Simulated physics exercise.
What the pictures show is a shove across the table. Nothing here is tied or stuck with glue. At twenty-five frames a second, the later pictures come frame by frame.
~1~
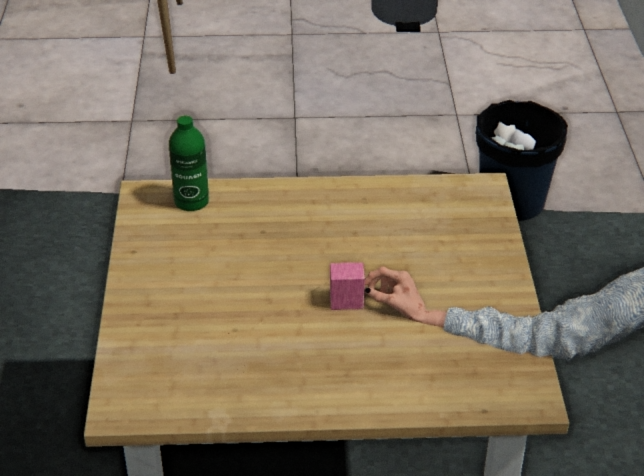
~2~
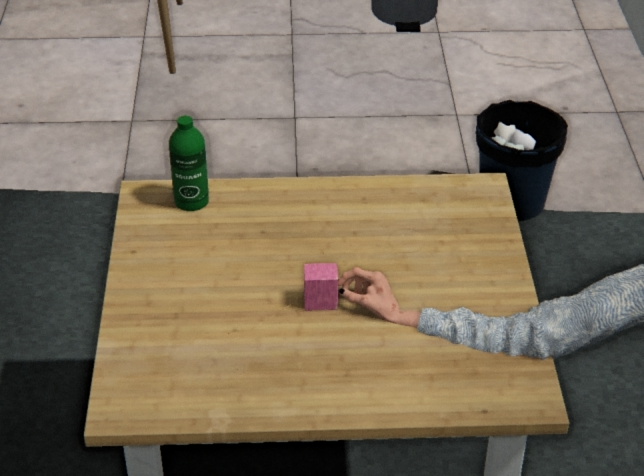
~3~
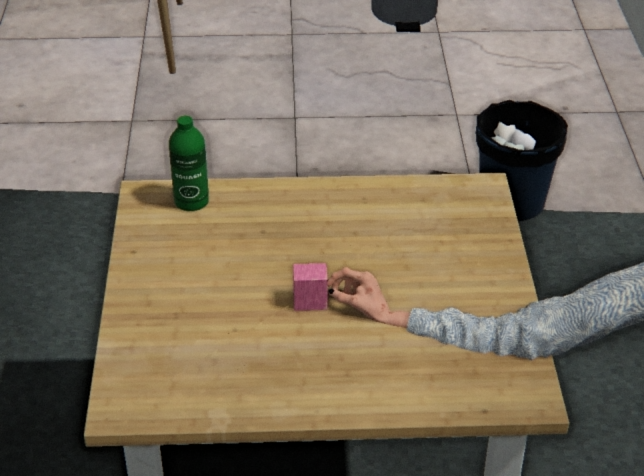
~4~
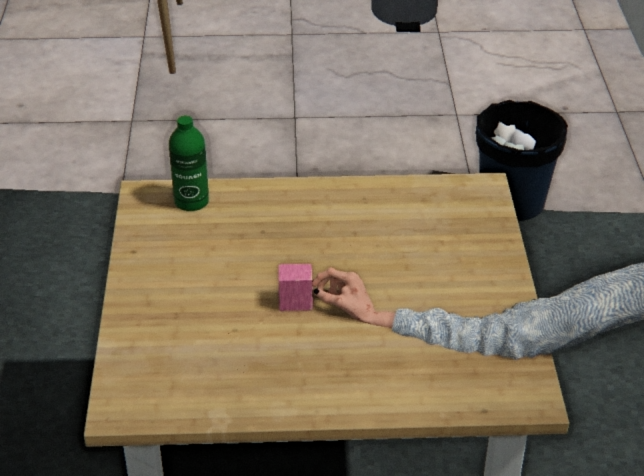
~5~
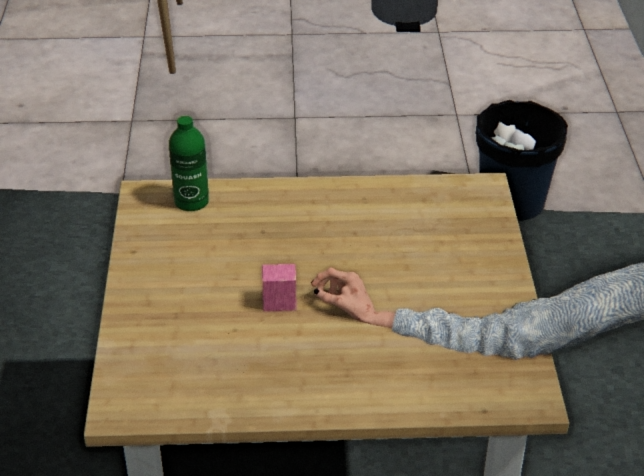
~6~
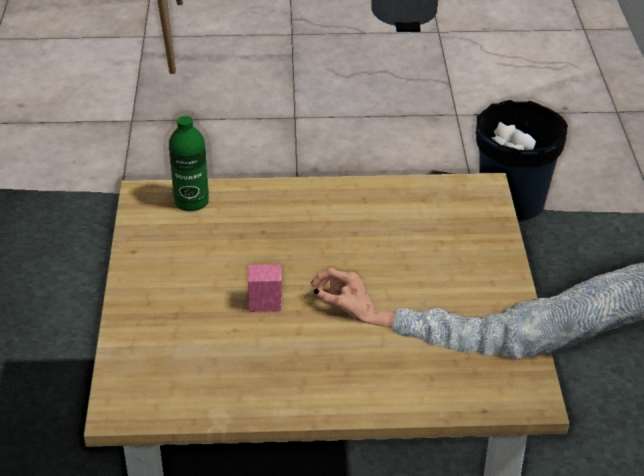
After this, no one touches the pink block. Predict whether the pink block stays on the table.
Seems to me it never makes it past the edge.
Then, 0.10 s later than the last frame, pink block moved well along near (237, 289).
Then, 0.20 s later than the last frame, pink block moved well along near (220, 289).
Then, 0.30 s later than the last frame, pink block moved well along near (213, 289).
When it is over, moved from the start, pink block. End places, in pixels of the last picture, pink block near (213, 289).
